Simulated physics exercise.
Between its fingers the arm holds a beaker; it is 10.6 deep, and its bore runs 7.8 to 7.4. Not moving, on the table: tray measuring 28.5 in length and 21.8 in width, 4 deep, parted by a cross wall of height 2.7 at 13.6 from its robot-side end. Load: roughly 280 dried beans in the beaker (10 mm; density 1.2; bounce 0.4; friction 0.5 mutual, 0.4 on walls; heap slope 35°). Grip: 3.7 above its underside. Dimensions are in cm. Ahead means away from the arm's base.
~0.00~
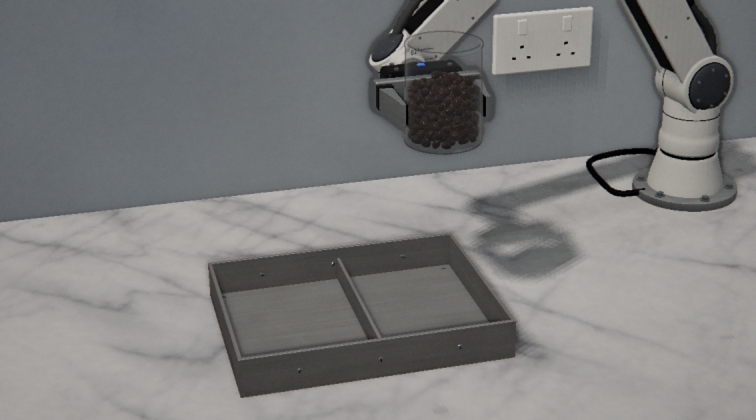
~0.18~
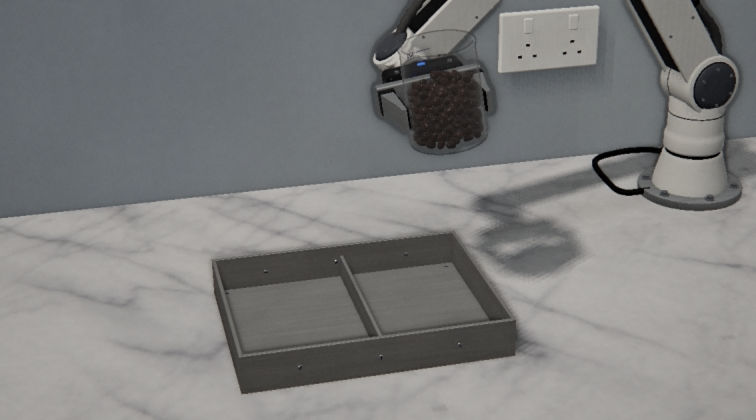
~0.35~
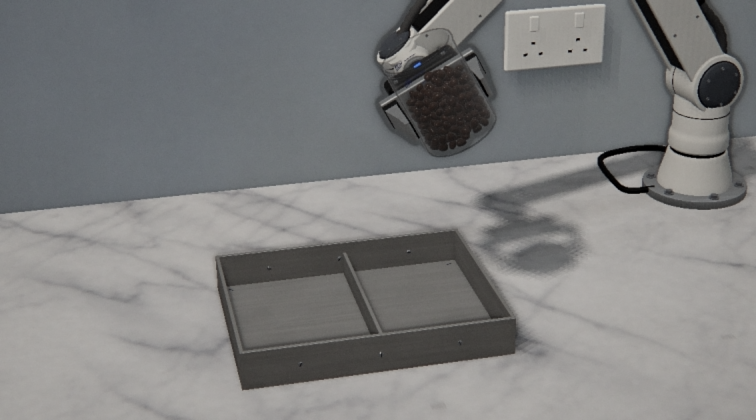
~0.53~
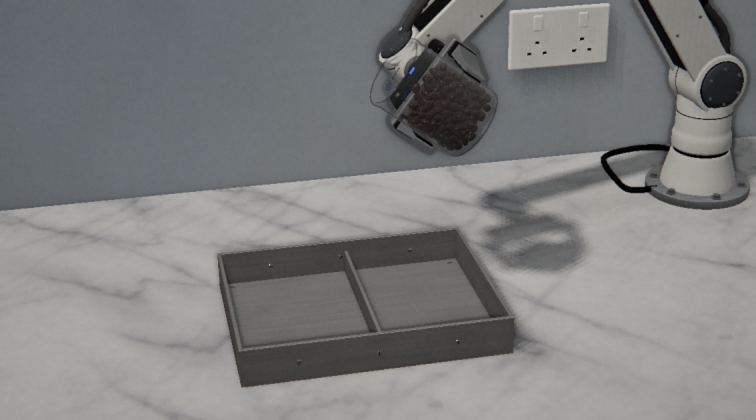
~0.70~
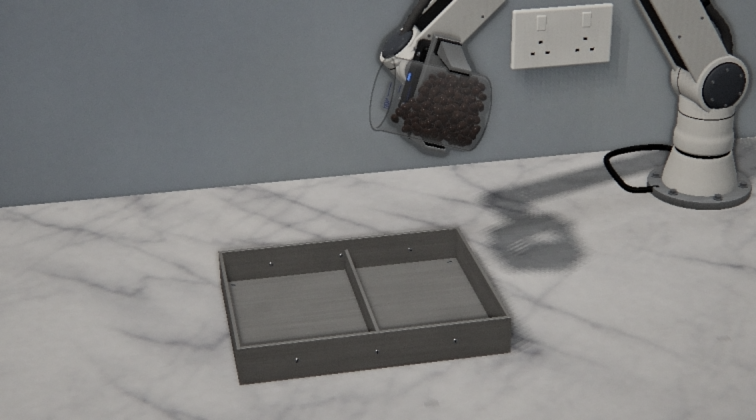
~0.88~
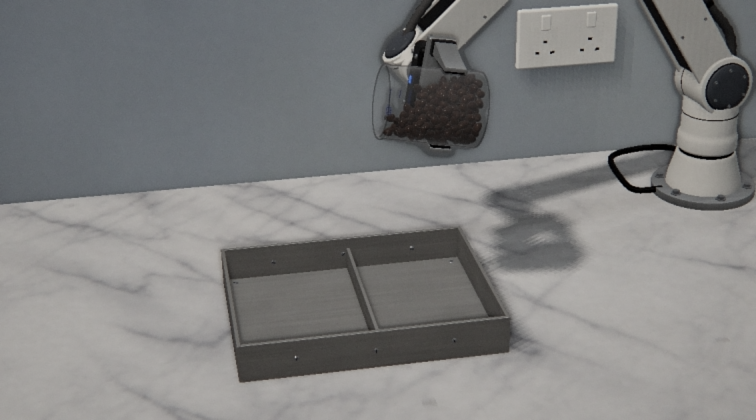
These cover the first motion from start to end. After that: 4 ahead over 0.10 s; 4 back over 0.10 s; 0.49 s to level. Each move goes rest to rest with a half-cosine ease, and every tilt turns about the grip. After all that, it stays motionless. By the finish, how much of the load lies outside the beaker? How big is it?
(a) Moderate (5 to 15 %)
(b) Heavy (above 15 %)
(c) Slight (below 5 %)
The answer is b.
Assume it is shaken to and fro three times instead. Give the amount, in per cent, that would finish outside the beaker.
60 %.
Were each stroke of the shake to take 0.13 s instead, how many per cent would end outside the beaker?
Then about 15 per cent.
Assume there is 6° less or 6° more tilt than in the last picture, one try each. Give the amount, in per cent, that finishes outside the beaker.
Some 20 and 45 per cent.
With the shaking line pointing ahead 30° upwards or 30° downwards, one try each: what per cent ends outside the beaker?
I'd say close to 45 percent for the first and close to 10 percent for the second.
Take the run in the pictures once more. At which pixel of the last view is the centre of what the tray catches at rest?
It ends up close to (293, 313).
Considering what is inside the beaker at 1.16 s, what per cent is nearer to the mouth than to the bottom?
Roughly 50 per cent.
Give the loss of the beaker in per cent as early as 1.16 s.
Roughly 25 percent is out.
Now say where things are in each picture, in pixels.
Beaker middle at (443, 93), level; upper third of the load around (445, 94), from x 410 to 475, top at y 75; 277 in the beaker, in the first frame.
Beaker middle at (443, 93), tilted 8° forward; upper third of the load around (448, 93), from x 410 to 480, top at y 75, in the second frame.
Beaker middle at (440, 94), tilted 28° forward; upper third of the load around (451, 92), from x 410 to 485, top at y 70, in the third frame.
Beaker middle at (435, 98), tilted 52° forward; upper third of the load around (451, 90), from x 410 to 485, top at y 70, in the fourth frame.
Beaker middle at (431, 104), tilted 72° forward; upper third of the load around (451, 91), from x 395 to 485, top at y 75, in the fifth frame.
Beaker middle at (431, 106), tilted 80° forward; upper third of the load around (455, 94), from x 390 to 480, top at y 80; 277 in the beaker, in the sixth frame.
After 1.16 s, tilted 75° forward, highest piece 26 above the table; 203 in the beaker, 74 in flight or on a rim.
After 1.43 s, tilted 15° forward, highest piece 30 above the table; 197 in the beaker, 78 in the far-side part, 1 in the robot-side part, 1 on the table or floor.
After 1.77 s, level, highest piece 27 above the table; 197 in the beaker, 78 in the far-side part, 1 in the robot-side part, 1 on the table or floor.
After 2.82 s, level, highest piece 27 above the table; 197 in the beaker, 78 in the far-side part, 1 in the robot-side part, 1 on the table or floor.
At rest, 197 in the beaker, 78 in the far-side part, 1 in the robot-side part, 1 on the table or floor. That is 29 % outside the beaker.
